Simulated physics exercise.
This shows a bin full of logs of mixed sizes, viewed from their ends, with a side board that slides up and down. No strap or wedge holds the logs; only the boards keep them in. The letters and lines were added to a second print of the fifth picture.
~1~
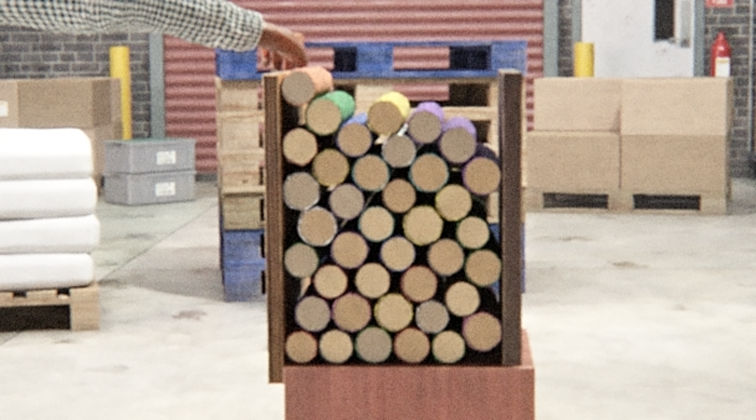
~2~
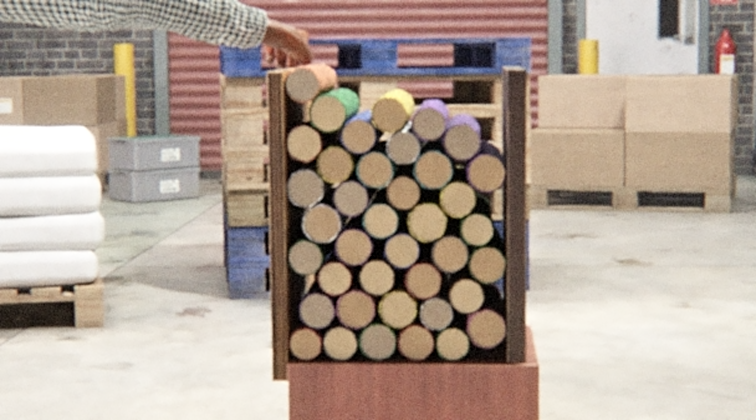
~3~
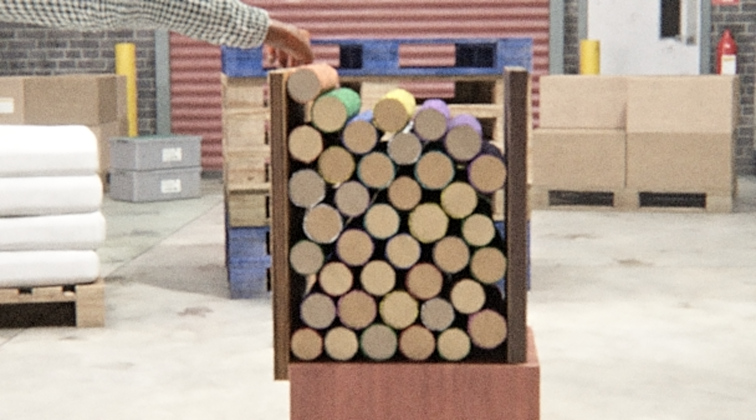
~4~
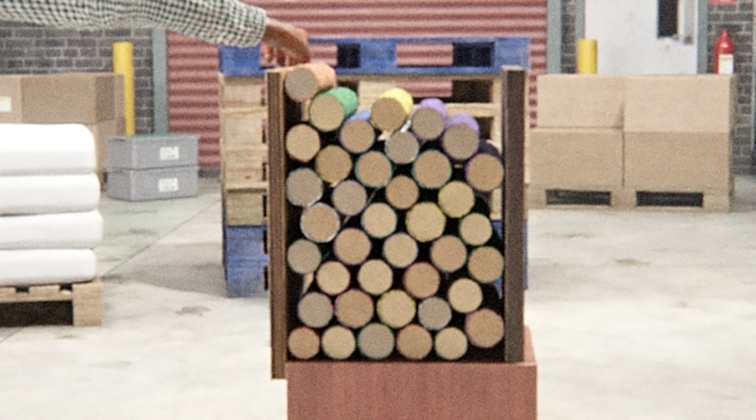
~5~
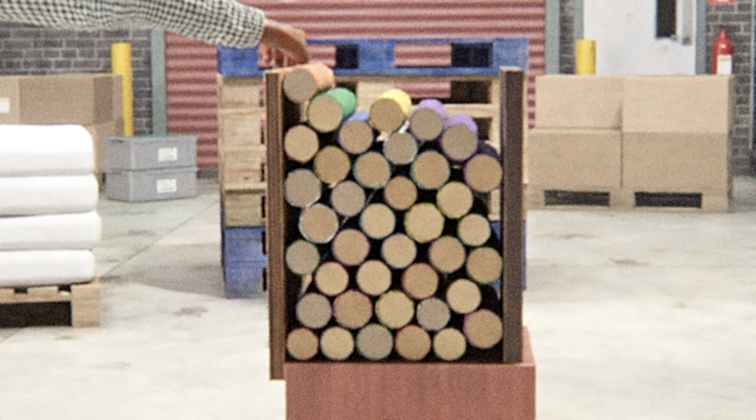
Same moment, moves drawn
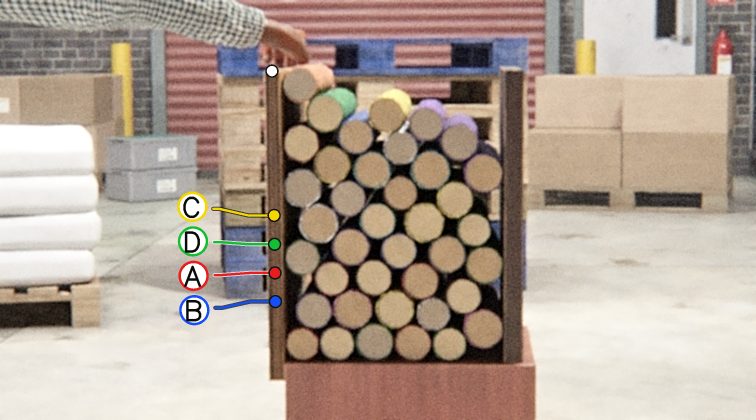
In a warehouse with a red roller shutter and grey brick walls, the view faces a dark-sided bin straight on at close range. Tan round log ends fill it above a reddish-brown base, with orange, green, yellow and purple sides showing along the top, white stacks at left and cardboard boxes at right. A checked-sleeved arm keeps its hand by the upper-left log, the pile stays still, and the camera shakes slightly.
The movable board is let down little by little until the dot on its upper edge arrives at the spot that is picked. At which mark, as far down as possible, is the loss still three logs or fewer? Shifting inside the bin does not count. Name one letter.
No lower than C.
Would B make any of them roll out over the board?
Yes.
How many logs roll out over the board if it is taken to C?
With C, three.
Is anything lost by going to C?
Yes.
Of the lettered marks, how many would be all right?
One of the four.
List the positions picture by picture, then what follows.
A log (399, 196); a log (371, 173); a log (323, 116), in the first frame.
A log (327, 113); side board (293, 213), in the second frame.
A log (306, 344); a log (357, 310), in the third frame.
A log (422, 280); a log (320, 223), in the fourth frame.
A log (484, 265); a log (401, 193); a log (372, 170), in the fifth frame.
On the marked copy, A at (275, 273); B at (276, 302); C at (274, 216); D at (275, 244); the white dot at (272, 71).
Following C. Soon after the start, top of the board (282, 137).
Later, top of the board (283, 211).
In the end, top of the board (283, 214), three out over the board.
As for the rest, A more than three out over the board; B more than three out over the board; D more than three out over the board.
